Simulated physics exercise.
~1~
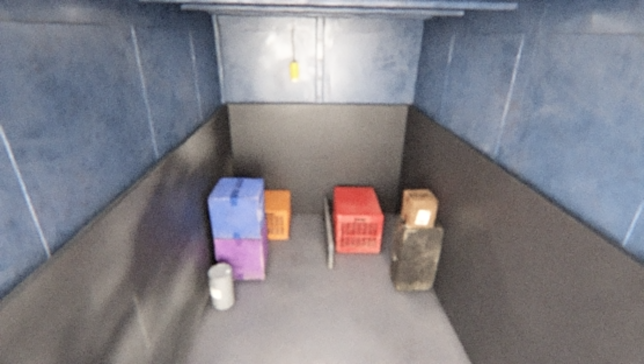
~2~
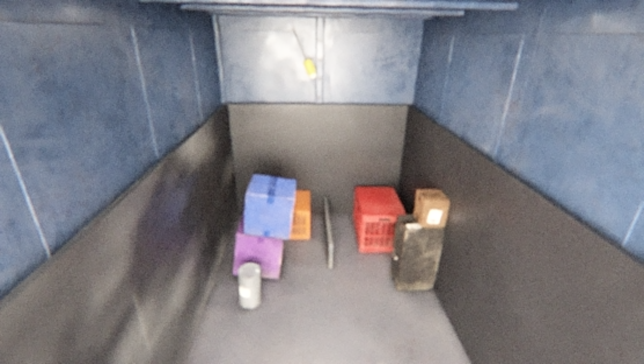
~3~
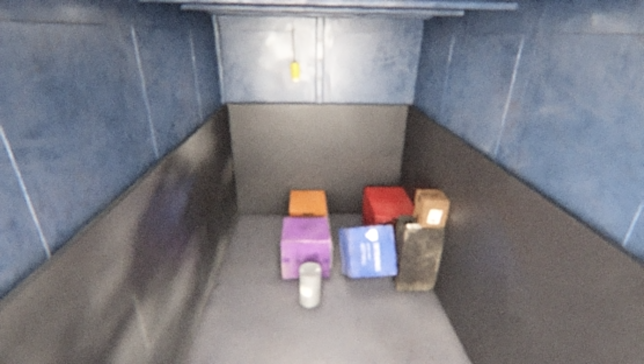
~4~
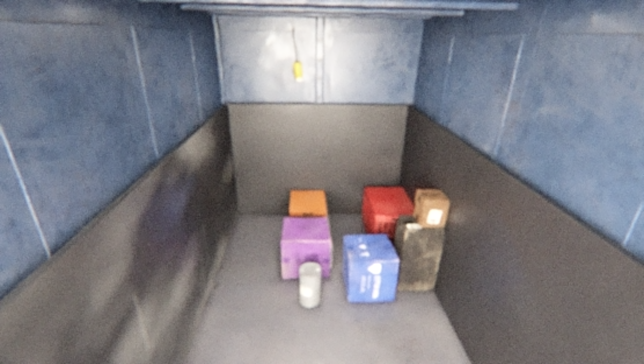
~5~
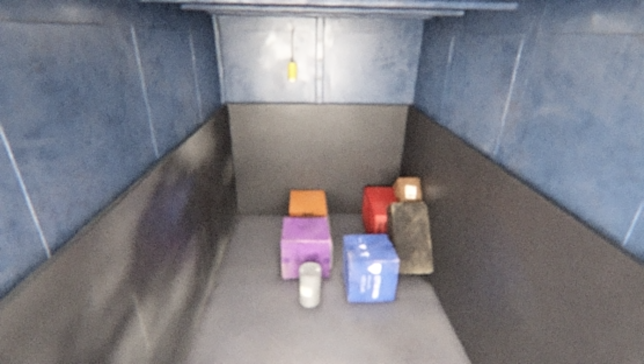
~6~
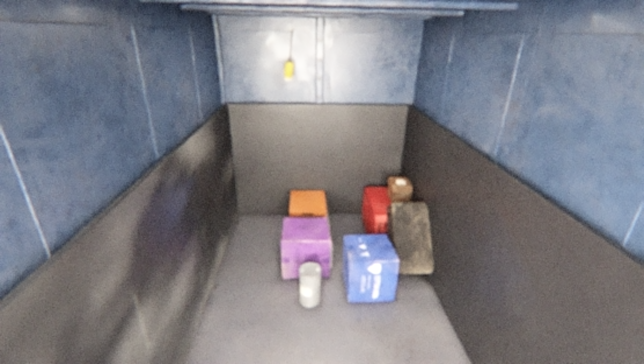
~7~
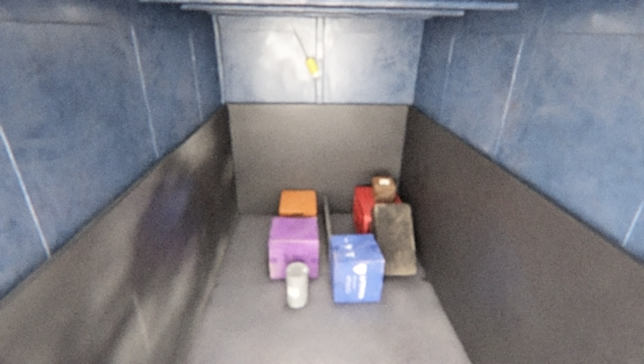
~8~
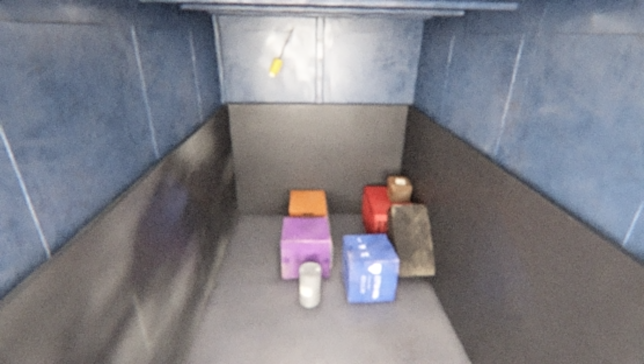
Loose cargo shifts about in the load bay of a moving van, seen from above and looking towards the cab. A blue box sits on a purple one at left beside a grey canister, with an orange chest behind, while a red chest and a brown box on a black box stand at right. The load slides right and the stacked pair tilts. The blue box drops to the floor, then comes forward. Next the black box leans and the brown box tips over. The load slips left, then back right, ending with purple, blue and black boxes toppled.
